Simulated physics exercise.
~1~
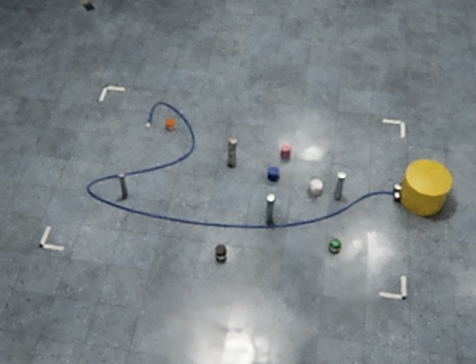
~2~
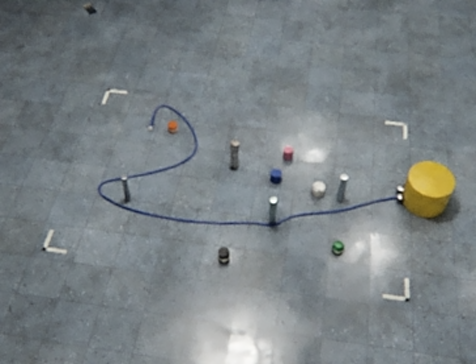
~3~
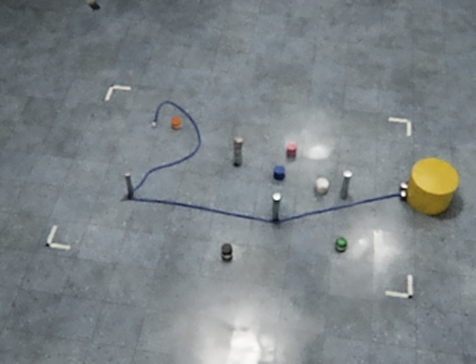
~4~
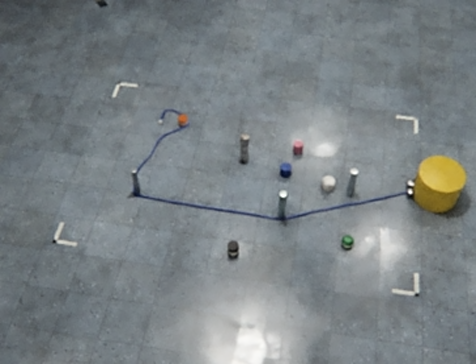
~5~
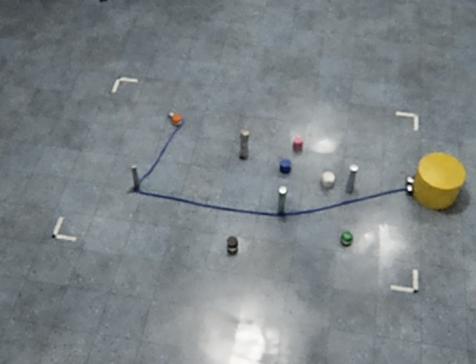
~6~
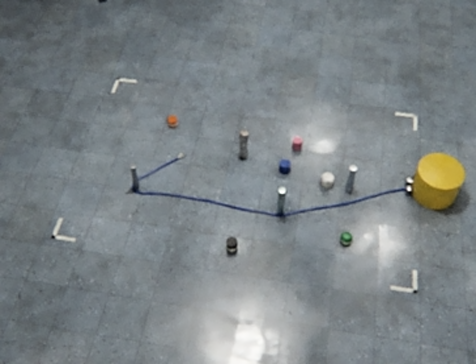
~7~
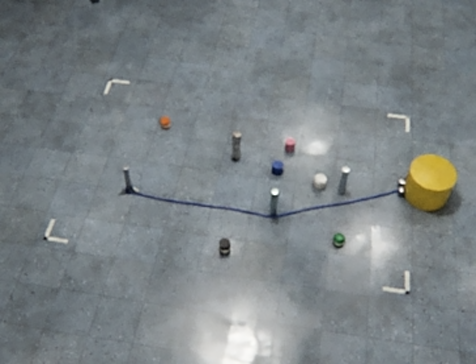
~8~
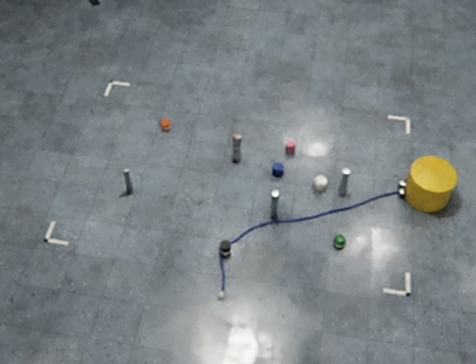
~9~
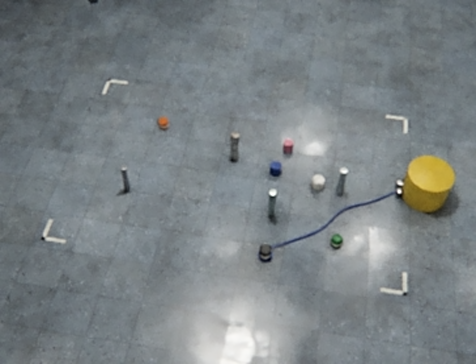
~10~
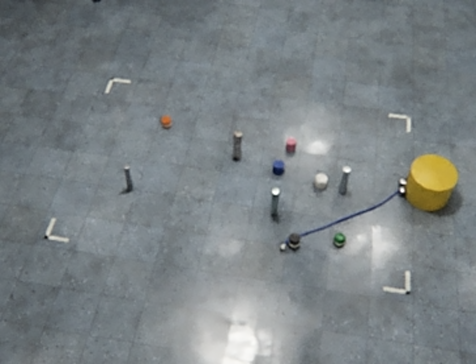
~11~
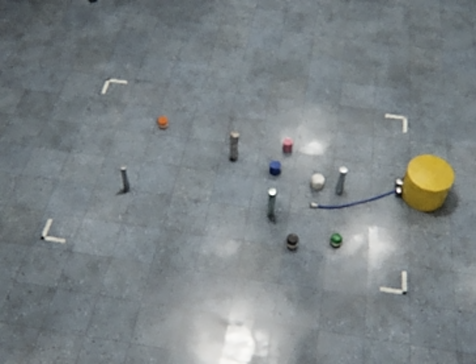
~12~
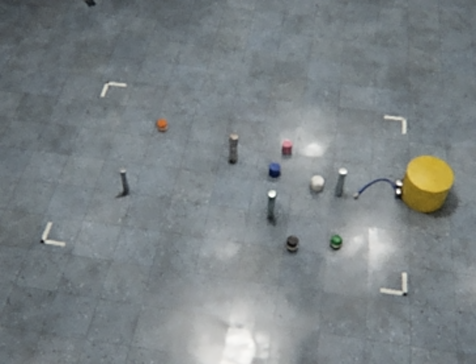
The clip opens on a gray tiled floor seen from above, where a long blue lead curls from a yellow reel at the right, past steel posts and small colored containers, toward an orange tin. The reel draws the lead in, pulling its slack tight against two posts. Its loose end nudges the orange tin slightly, then slides to the leftmost post and comes away. Sweeping below, the lead catches the black canister and drags it right, near the green jar. It leaves the canister there and retracts further, stopping with a short curved piece still out.
